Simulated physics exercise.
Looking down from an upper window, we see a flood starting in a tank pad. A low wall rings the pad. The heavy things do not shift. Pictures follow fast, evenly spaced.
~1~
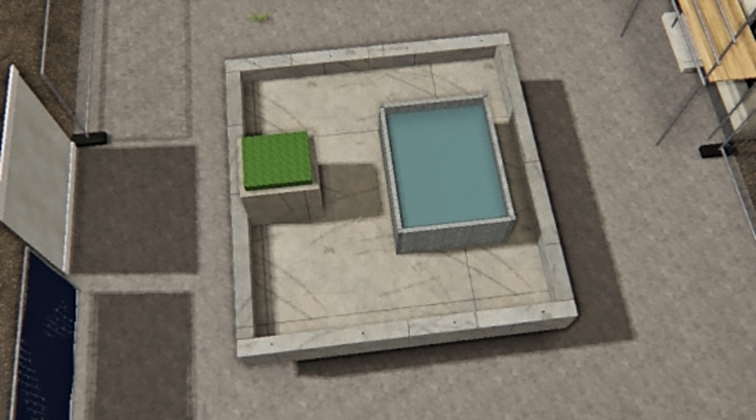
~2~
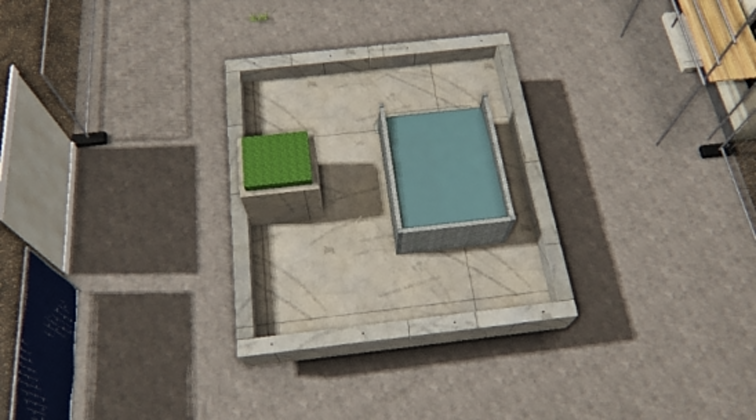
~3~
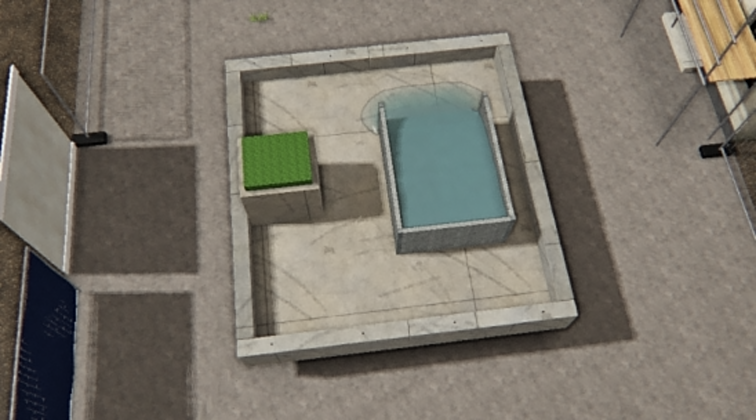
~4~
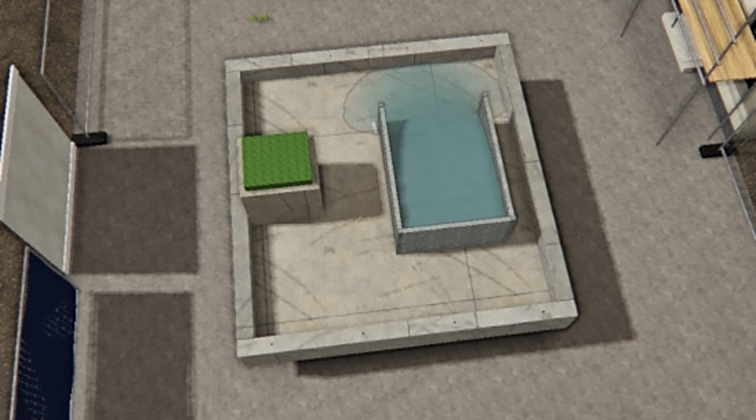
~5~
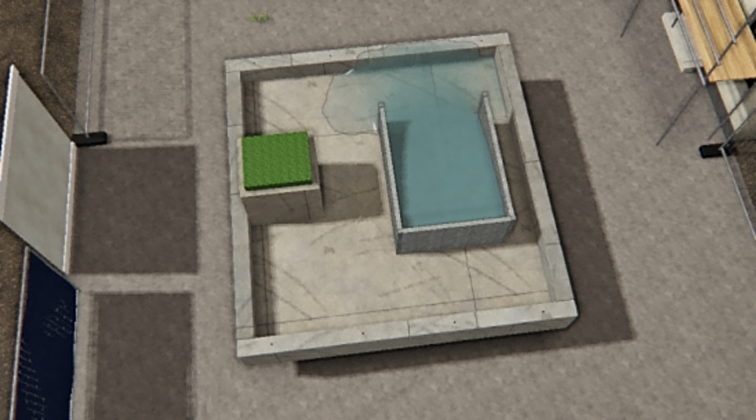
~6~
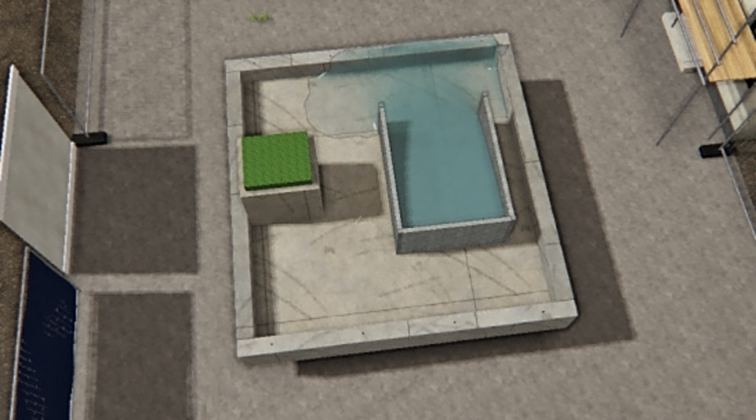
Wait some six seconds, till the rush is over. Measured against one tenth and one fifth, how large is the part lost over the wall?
I predict a loss in the tenth-to-fifth range.
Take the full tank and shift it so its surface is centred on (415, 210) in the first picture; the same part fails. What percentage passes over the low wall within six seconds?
6 %.
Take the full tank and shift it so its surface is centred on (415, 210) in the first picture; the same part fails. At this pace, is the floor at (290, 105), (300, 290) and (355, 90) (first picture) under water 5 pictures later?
First spot submerged, second spot spared, third spot submerged.
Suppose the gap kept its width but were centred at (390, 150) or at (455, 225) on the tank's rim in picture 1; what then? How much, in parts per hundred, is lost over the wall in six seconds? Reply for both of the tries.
I'd put it at close to 2 per cent for the first and close to 12 per cent for the second.
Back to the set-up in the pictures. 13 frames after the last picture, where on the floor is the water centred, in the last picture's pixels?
Around pixel (407, 131) of the last picture.
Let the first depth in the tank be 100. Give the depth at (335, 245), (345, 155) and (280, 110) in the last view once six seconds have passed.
First spot roughly 4 %, second 16 %, third 25 %.
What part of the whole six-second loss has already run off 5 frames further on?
It would be around 40 %.
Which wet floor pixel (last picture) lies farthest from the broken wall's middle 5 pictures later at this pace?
Close to (245, 88), I think.
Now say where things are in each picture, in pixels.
The first picture shows still water in the water tank at (444, 163).
In the second picture, water pours out on the water tank's far side and has run to a hidden place.
In the third picture, the front is at a hidden place, out from the gap on the water tank's far side.
In the fourth picture, water pours out on the water tank's far side and has run to (473, 68).
In the fifth picture, the front is at (338, 79), out from the gap on the water tank's far side.
In the sixth picture, the front is at (313, 79), out from the gap on the water tank's far side.
A moment on, water covers 25 % of the floor; the low wall has let 2 % over.
Next, water covers 30 % of the floor; the low wall has let 5 % over.
Then, water covers 45 % of the floor; the low wall has let 12 % over.
Later, water covers 65 % of the floor; the low wall has let 13 % over.
In the end, water covers 80 % of the floor; the low wall has let 13 % over.
